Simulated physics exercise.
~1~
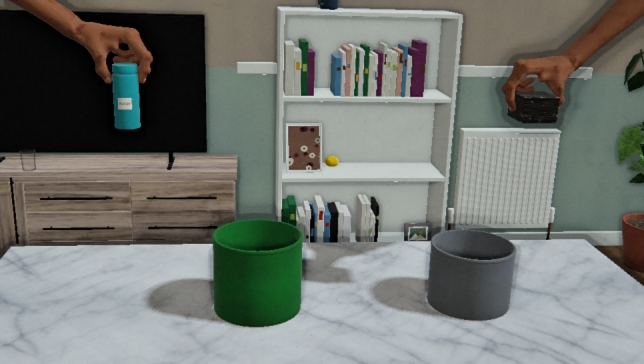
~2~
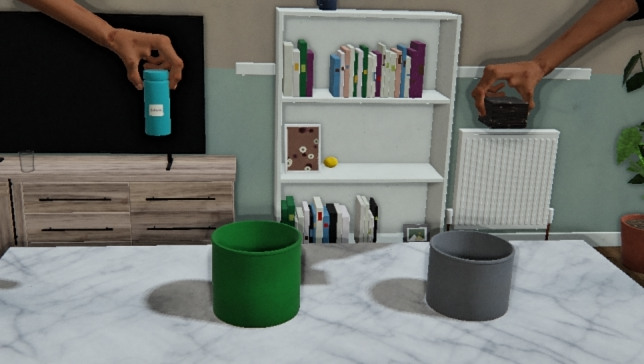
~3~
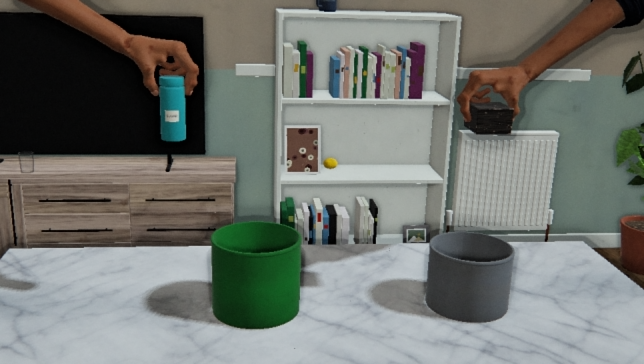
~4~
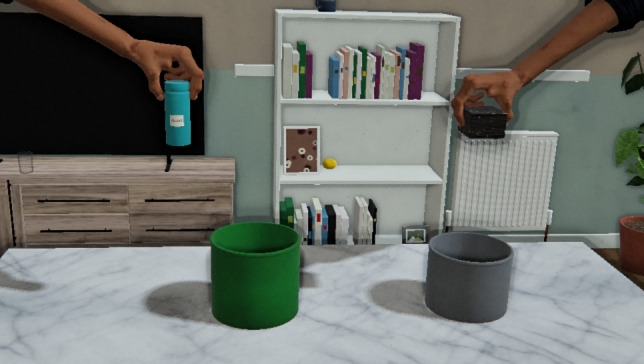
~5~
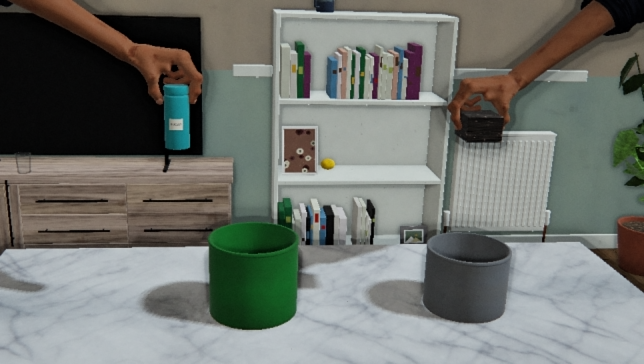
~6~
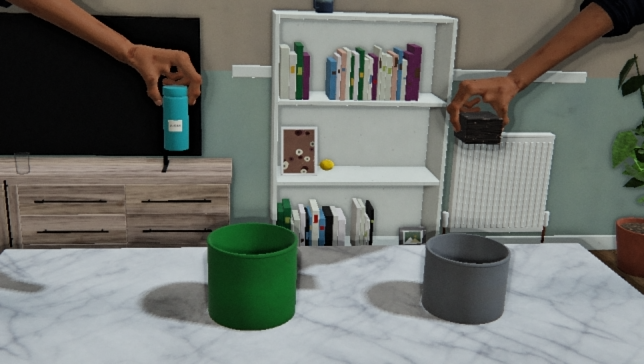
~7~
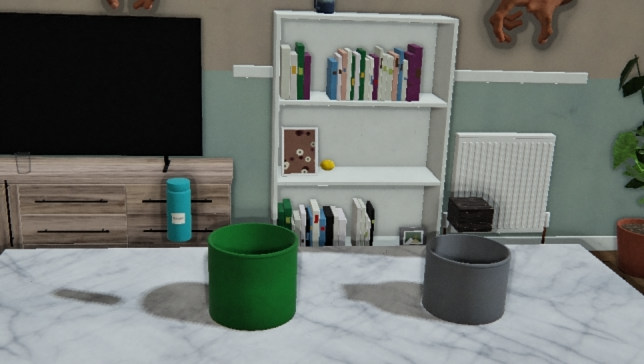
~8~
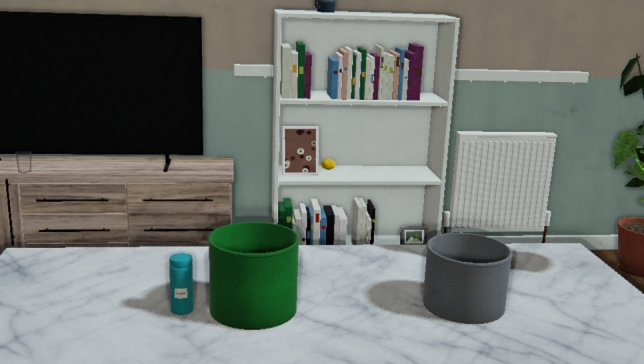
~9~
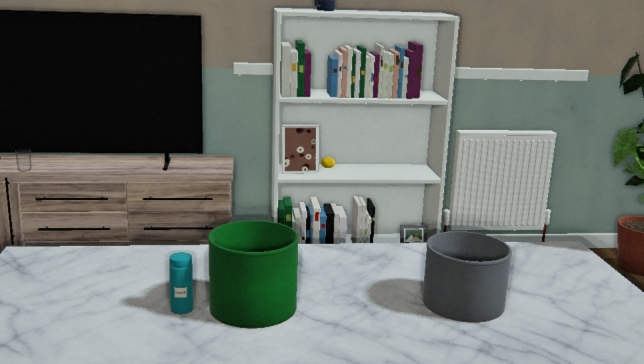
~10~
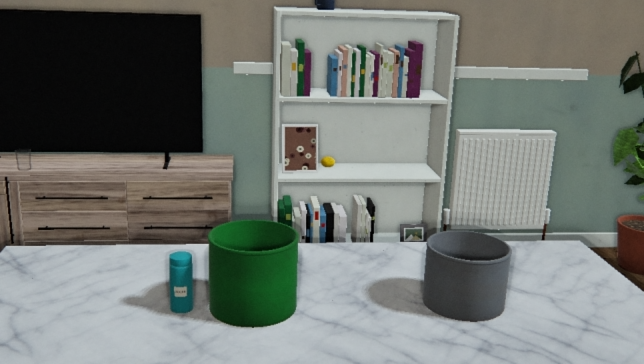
A turquoise shaker and a black block, each gripped from above by a hand, move inward over a white marble table, the shaker from the left and the block from the right. The slightly swaying view faces a green bin on the left and a grey bucket on the right, with a dark screen, bookshelf and radiator behind. The hands pause, then both let go and draw back upward. The shaker drops upright and lands on the table just left of the green bin, missing it. The block falls into the grey bucket and is hidden inside.
